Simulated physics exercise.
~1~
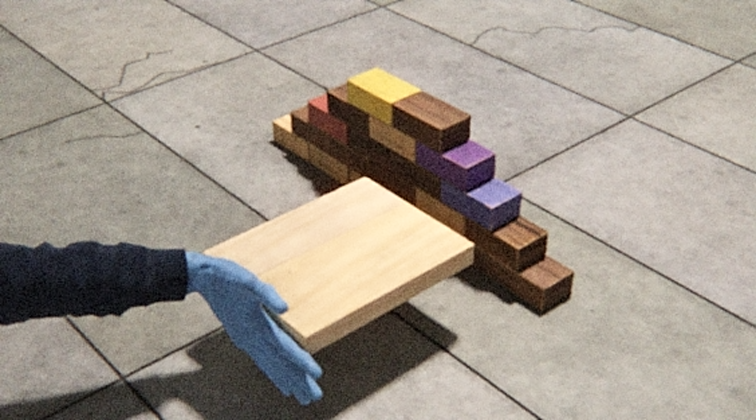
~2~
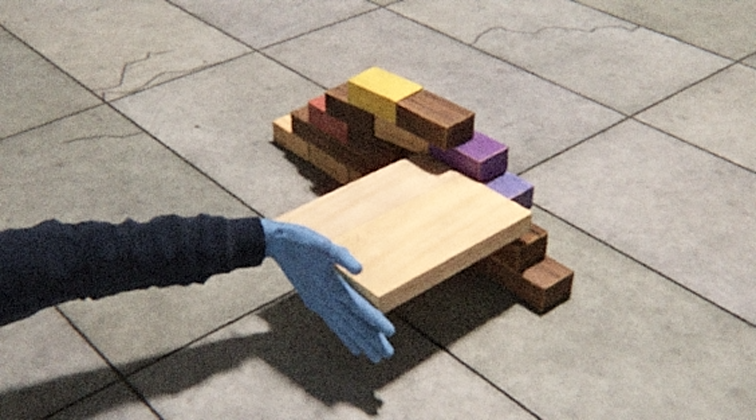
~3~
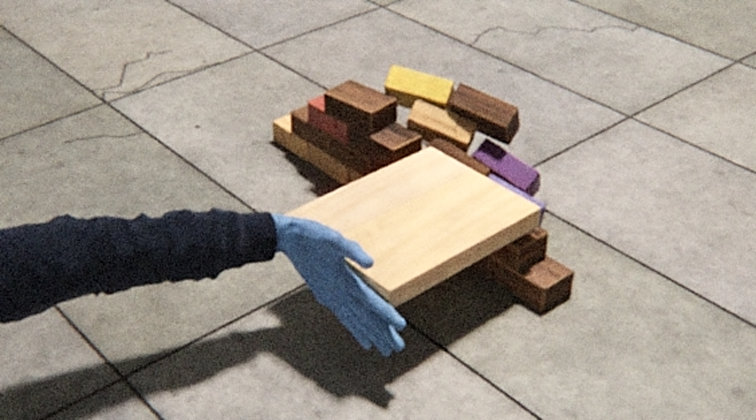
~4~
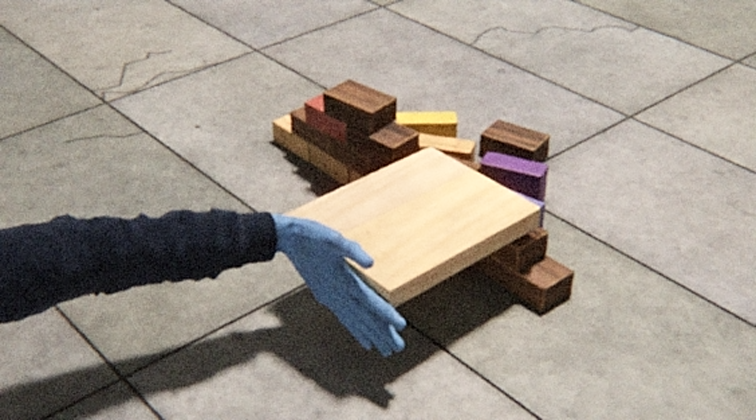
A gloved hand slid a flat wooden board into the face of a stepped wall of small blocks, pushing several out of the middle and right side, and the yellow and purple ones tumbled off behind it while the red one stayed put.
